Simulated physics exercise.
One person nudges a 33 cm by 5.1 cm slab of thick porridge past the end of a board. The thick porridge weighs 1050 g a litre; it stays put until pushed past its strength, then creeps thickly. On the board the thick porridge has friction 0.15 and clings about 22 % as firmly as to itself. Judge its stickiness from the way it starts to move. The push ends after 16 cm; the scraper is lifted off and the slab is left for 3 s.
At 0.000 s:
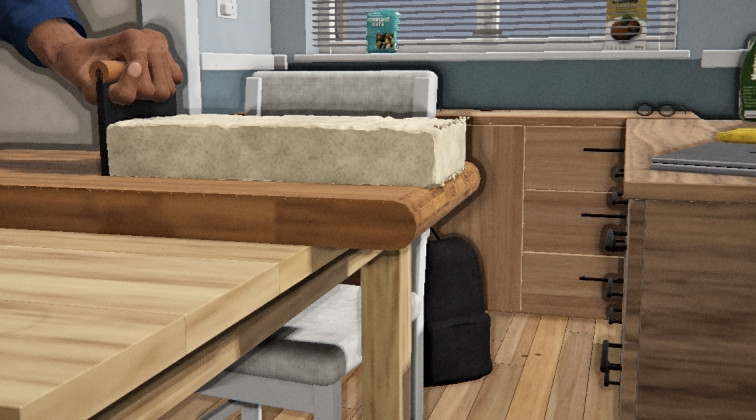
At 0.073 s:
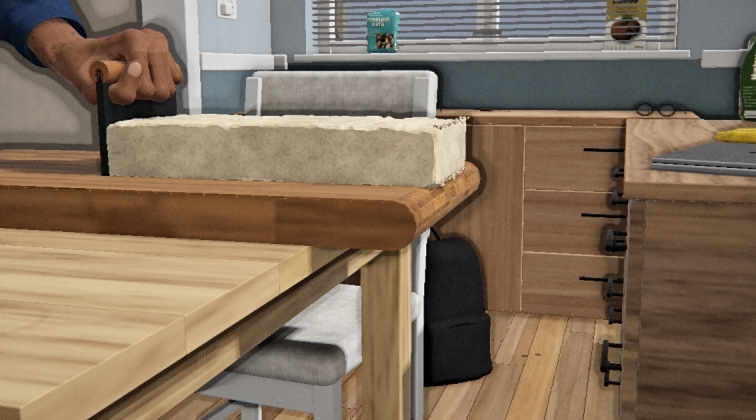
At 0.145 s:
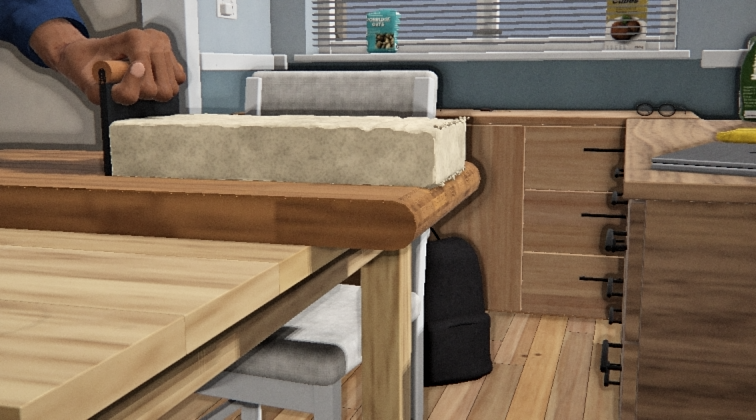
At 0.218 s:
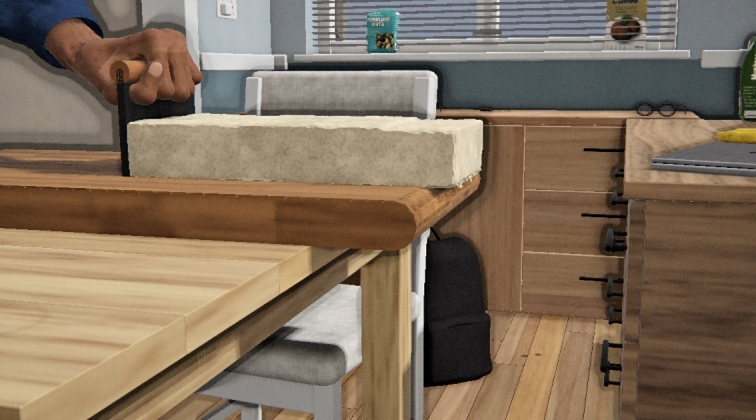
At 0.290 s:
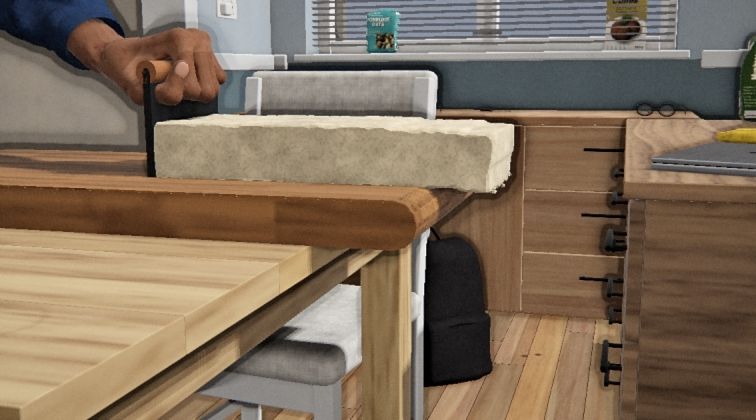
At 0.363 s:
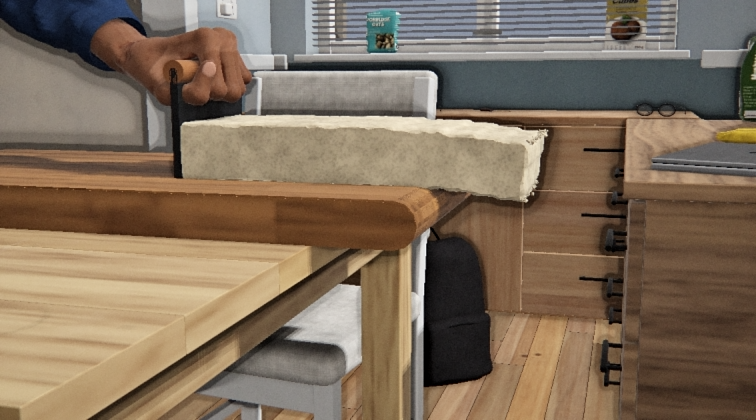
A thick, pale cream slab with a rough top lies on a brown wooden board at the table's edge, seen from a fixed, low side view in a kitchen. At left, a dark-sleeved hand grips a scraper's wooden handle behind it, with a grey chair, black backpack and wooden drawers beyond. After staying still, the hand pushes the slab steadily rightward, its front end passing the edge and dipping slightly, still in one piece.
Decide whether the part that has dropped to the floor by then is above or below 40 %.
The part that has dropped to the floor by then is above 40 %.
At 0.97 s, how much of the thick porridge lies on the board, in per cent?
Some 45 per cent.
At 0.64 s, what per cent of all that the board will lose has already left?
About 100 %.
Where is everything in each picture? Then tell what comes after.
In the first frame, foot of the scraper at (109, 176), not yet moved; front end of the thick porridge at (437, 180).
In the second frame, foot of the scraper at (109, 176), not yet moved; front end of the thick porridge at (437, 180).
In the third frame, foot of the scraper at (112, 176), moved 3 mm; front end of the thick porridge at (437, 180).
In the fourth frame, foot of the scraper at (129, 177), moved 2.3 cm; front end of the thick porridge at (456, 137), 5 % of it past the edge, in one piece.
In the fifth frame, foot of the scraper at (155, 178), moved 5.1 cm; front end of the thick porridge at (493, 145), 14 % of it past the edge, in one piece.
In the sixth frame, foot of the scraper at (182, 179), moved 8.0 cm; front end of the thick porridge at (528, 154), 23 % of it past the edge, in one piece.
By 0.64 s, 47 % lies on the board and 0 % has fallen.
By 0.97 s, 46 % lies on the board and 50 % has fallen.
By 1.30 s, 46 % lies on the board and 50 % has fallen.
By 1.63 s, 46 % lies on the board and 50 % has fallen.
By 3.63 s, at the end, 46 % lies on the board and 50 % has fallen.
